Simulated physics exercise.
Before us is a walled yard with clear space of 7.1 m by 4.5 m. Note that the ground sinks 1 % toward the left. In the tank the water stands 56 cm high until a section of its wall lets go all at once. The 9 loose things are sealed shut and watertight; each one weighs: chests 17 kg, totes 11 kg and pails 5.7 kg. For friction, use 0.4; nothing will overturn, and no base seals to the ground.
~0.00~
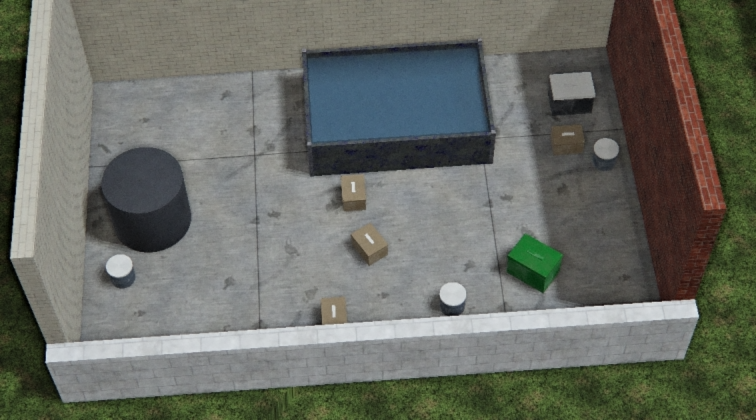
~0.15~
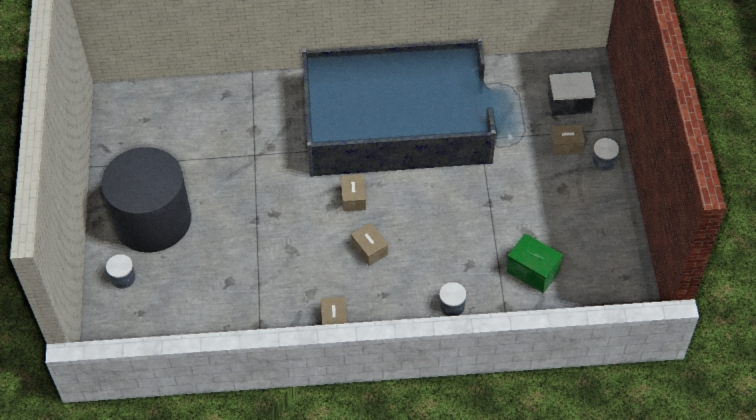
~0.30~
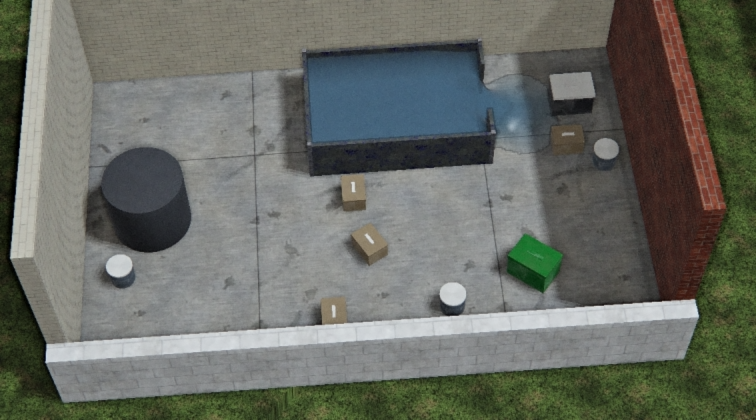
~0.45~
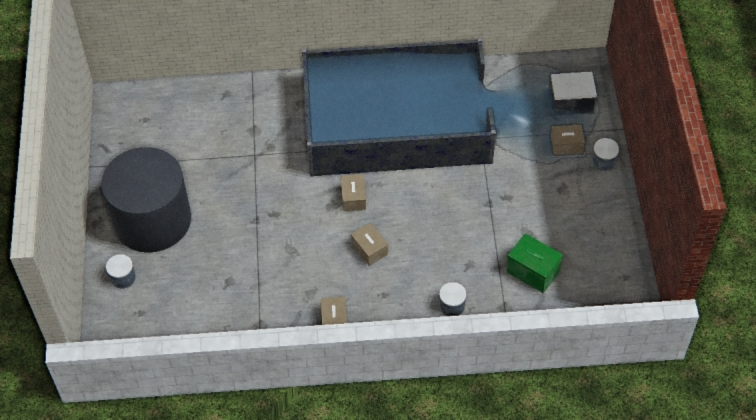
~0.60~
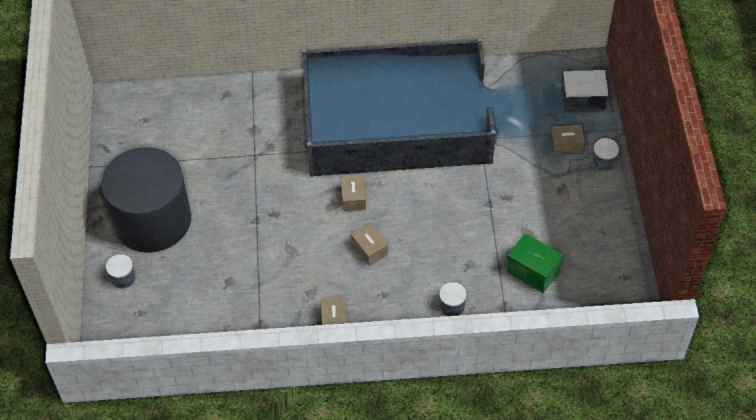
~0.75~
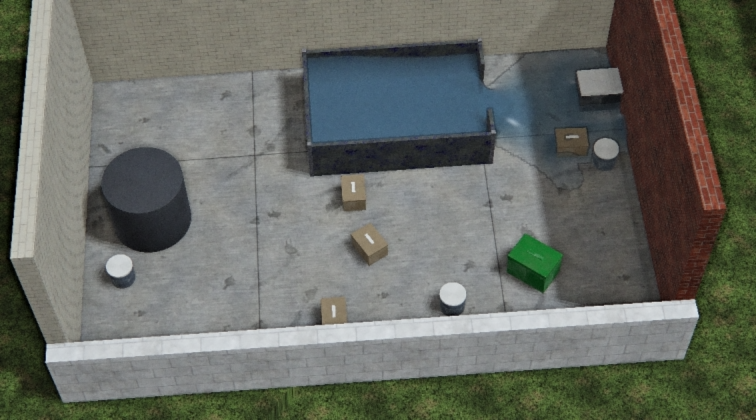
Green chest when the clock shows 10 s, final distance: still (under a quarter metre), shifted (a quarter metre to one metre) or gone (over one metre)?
Chances are it goes a good distance.
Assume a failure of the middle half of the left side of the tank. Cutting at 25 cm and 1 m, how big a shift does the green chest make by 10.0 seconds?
The green chest remains where it was.
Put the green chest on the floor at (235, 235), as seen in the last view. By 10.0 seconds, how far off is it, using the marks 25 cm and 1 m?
Short answer: It hardly moves.
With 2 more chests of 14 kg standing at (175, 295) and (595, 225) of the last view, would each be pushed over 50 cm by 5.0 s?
First not far enough, second far enough.
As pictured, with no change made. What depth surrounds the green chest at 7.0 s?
6 cm, roughly.
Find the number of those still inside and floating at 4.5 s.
That would be 1 of them.
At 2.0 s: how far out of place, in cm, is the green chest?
0 cm, give or take.
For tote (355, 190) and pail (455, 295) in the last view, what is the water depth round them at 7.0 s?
Depth approx. 3 cm / 3 cm.
After 2.0 s the green chest is near (536, 255), 0.0 m from its start, aground; 1 afloat.
After 4.5 s the green chest is near (461, 249), 0.9 m from its start, aground; 1 afloat.
After 7.0 s the green chest is near (398, 220), 1.8 m from its start, aground; 0 afloat.
After 10.0 s the green chest is near (381, 202), 2.0 m from its start, aground; 3 afloat.
